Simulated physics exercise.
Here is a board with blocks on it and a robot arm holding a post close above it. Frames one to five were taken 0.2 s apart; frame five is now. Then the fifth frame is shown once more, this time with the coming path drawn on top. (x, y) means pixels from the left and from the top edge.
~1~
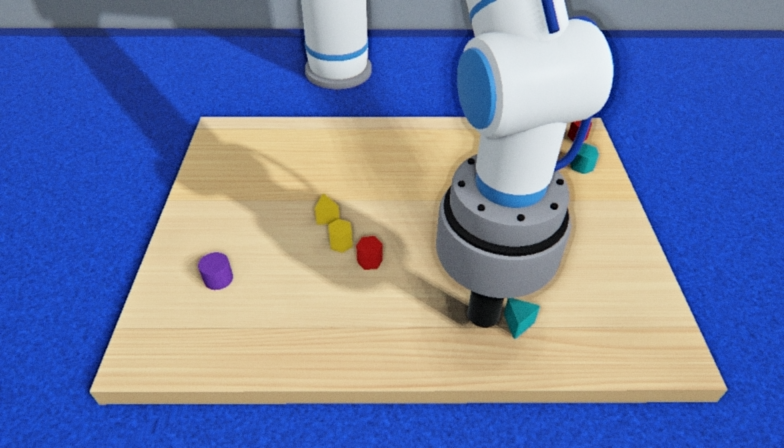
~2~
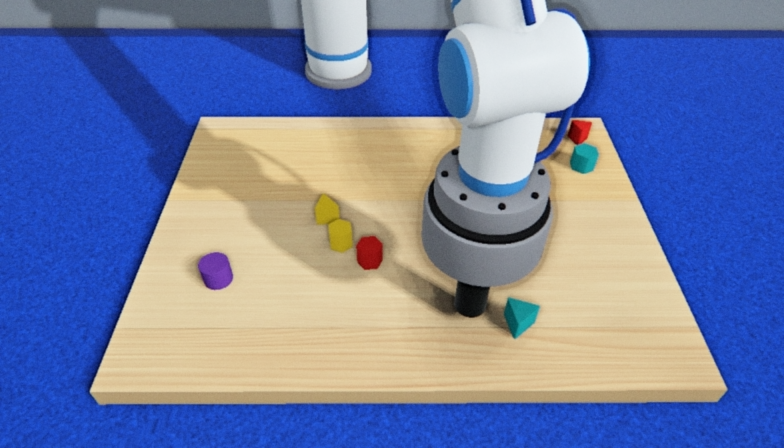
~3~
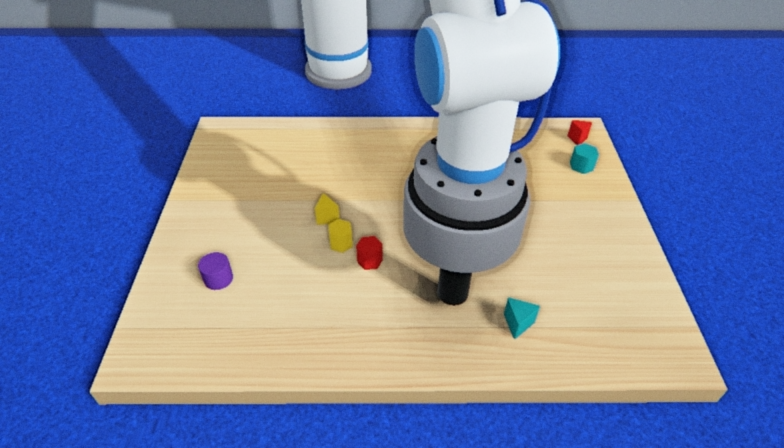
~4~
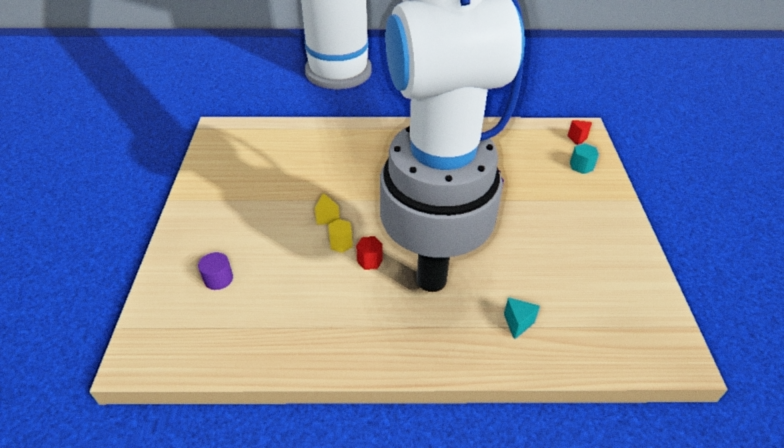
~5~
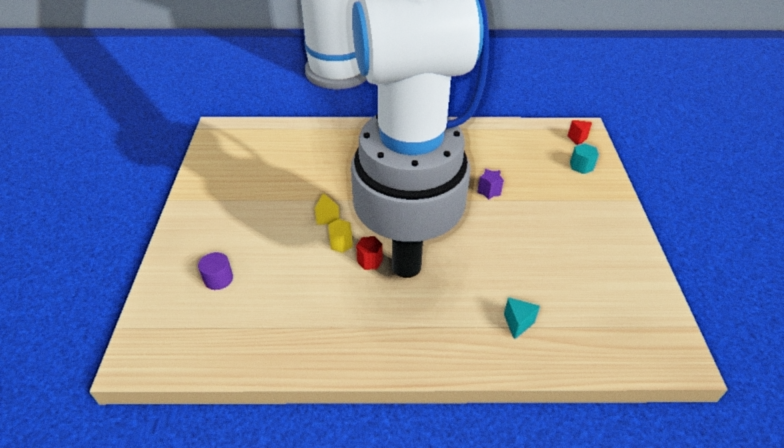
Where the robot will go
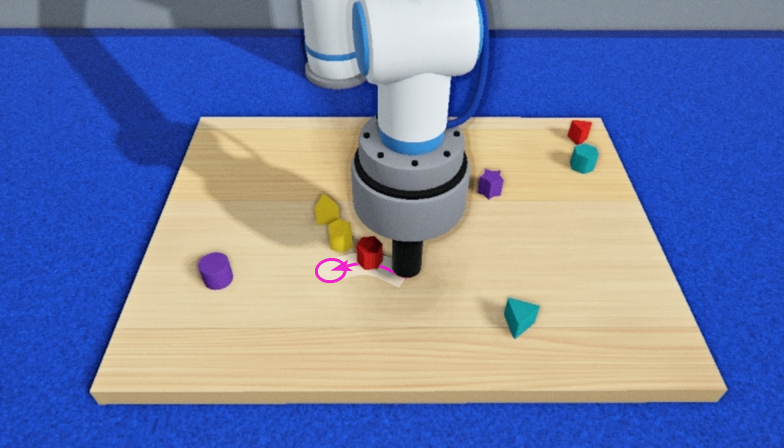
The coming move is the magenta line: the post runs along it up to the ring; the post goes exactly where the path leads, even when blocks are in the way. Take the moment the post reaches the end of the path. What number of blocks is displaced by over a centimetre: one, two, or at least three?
I foresee two blocks being moved.
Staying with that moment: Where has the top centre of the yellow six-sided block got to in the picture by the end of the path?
I'd say the yellow six-sided block ends with its top centre at (324, 218).
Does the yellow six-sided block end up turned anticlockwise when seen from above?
No, that is not what happens.
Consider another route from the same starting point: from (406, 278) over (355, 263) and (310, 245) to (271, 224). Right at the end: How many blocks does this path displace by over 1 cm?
Three or more blocks.
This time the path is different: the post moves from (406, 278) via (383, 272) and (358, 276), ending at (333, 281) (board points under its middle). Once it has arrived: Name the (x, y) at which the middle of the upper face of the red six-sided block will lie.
The red six-sided block ends near (353, 240).
The drawn path runs from (406, 278) over (383, 267) and (357, 264) to (331, 270).
The first path, step by step. One third of the way, post (382, 256); red six-sided block (360, 240).
Two thirds of the way, post (356, 254); yellow six-sided block (327, 220); red six-sided block (338, 233), turned 35° clockwise.
At the end, post (330, 260); yellow six-sided block (324, 218), turned 30° clockwise; red six-sided block (321, 235), turned 80° clockwise.
